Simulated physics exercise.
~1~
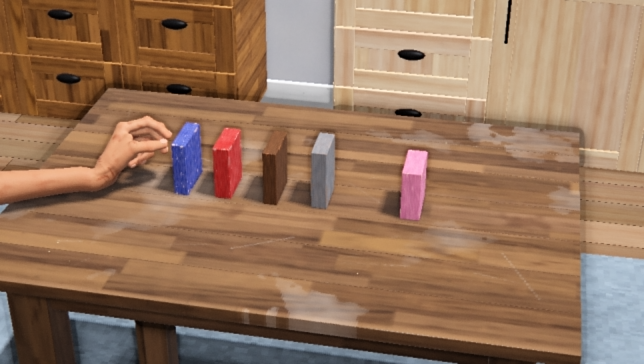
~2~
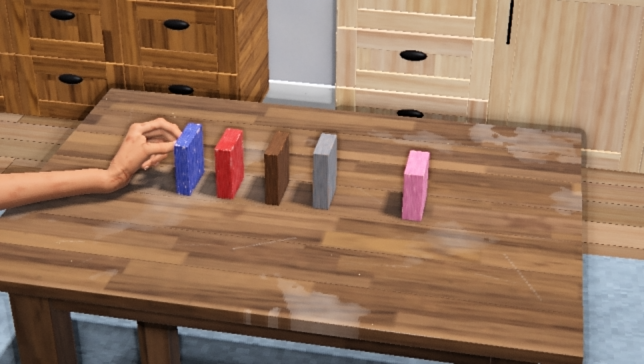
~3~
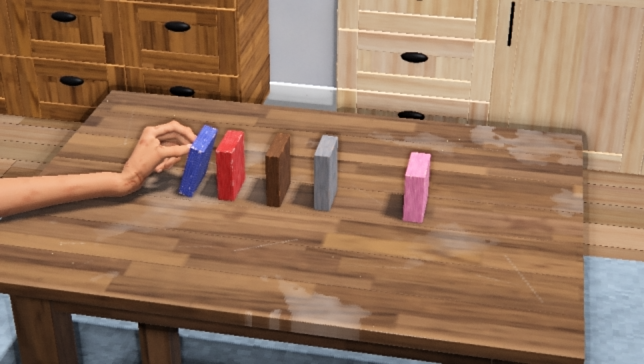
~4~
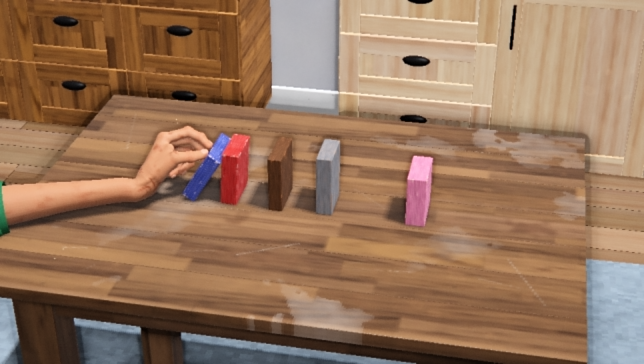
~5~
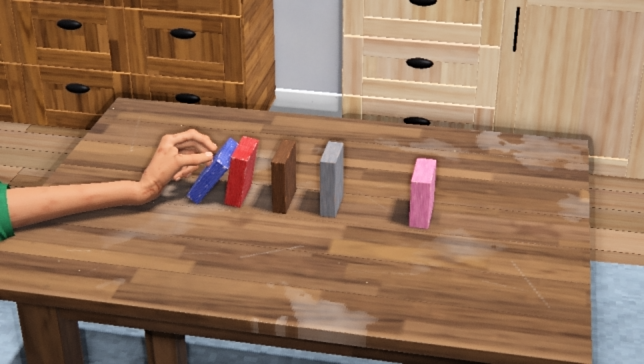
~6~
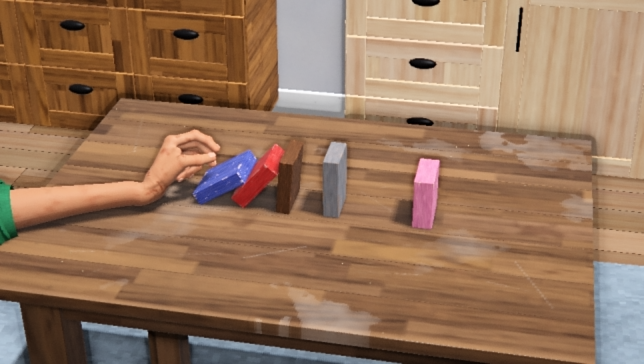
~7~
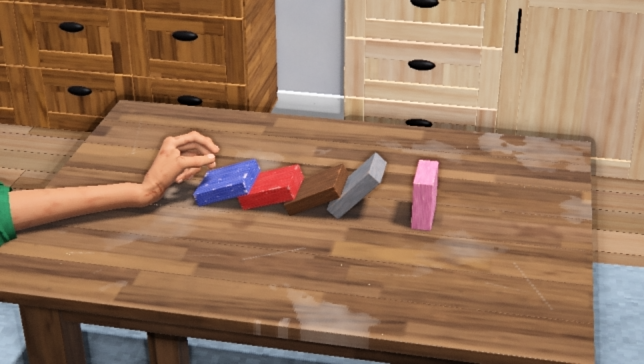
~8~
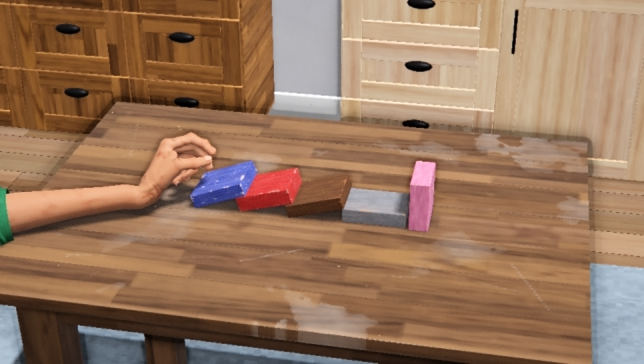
A hand tipping a blue block rightward on a wooden table, toppling red, brown and grey blocks while the pink one stays standing.
